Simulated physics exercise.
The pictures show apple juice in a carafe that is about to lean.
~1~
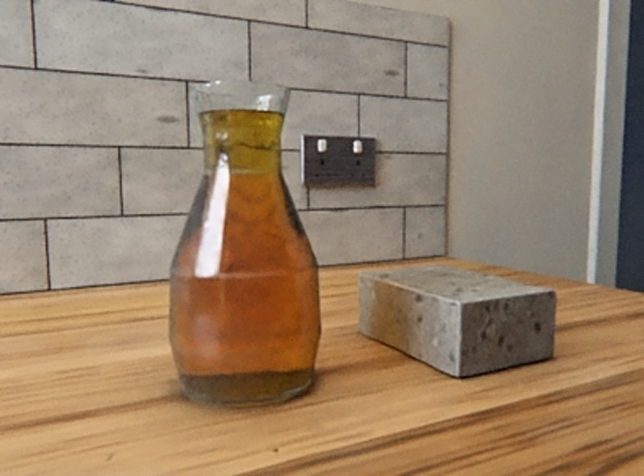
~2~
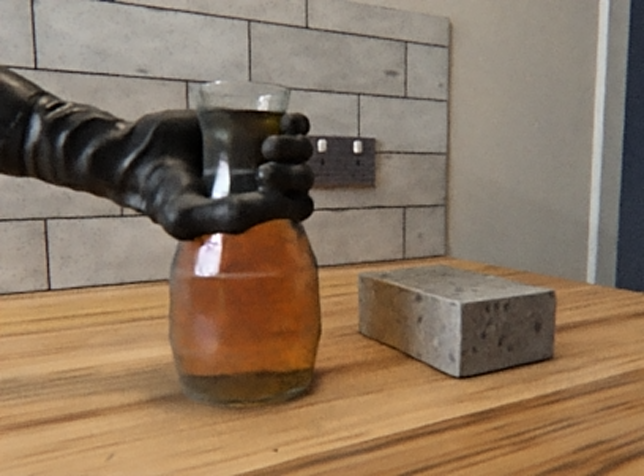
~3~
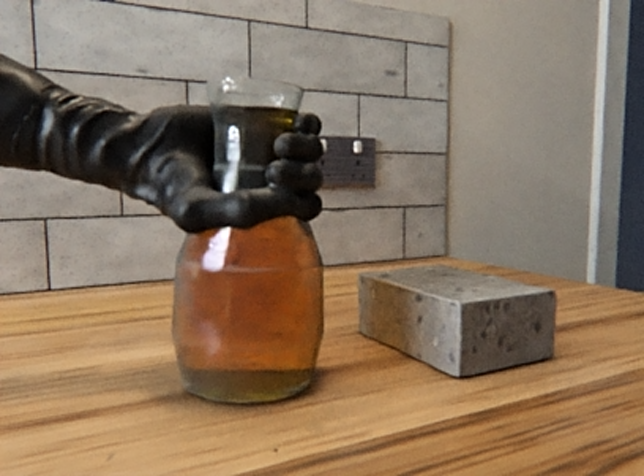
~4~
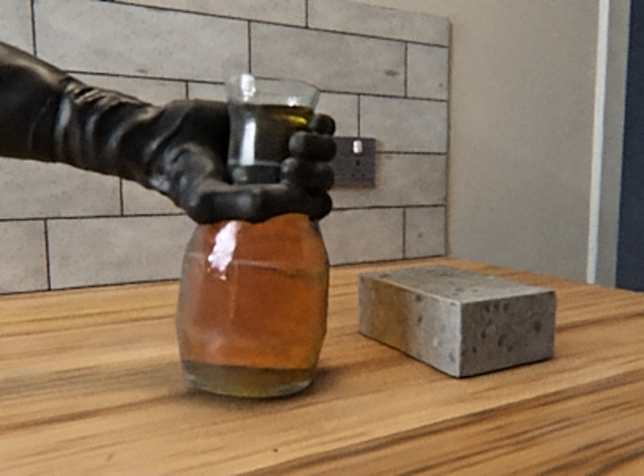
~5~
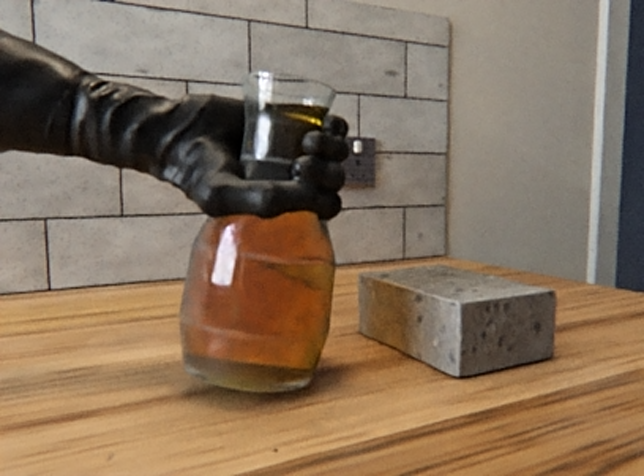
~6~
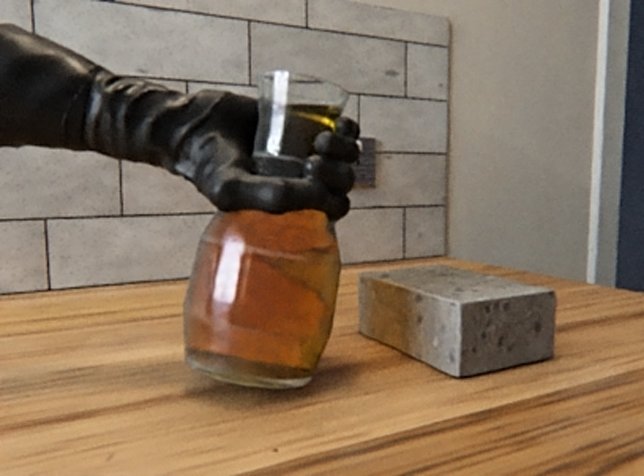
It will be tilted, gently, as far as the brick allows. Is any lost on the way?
At that lean the carafe slops over.
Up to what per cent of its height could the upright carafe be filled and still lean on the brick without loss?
Close to 75 %.
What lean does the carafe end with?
About 55°.
Soon after, the carafe leans by about 35°; nothing has left it.
Later, the carafe leans by about 50°; some has gone over its rim; nearly all of the apple juice is inside.
In the end, the carafe leans by about 55°, against the brick; some has gone over its rim; nearly all of the apple juice is inside.
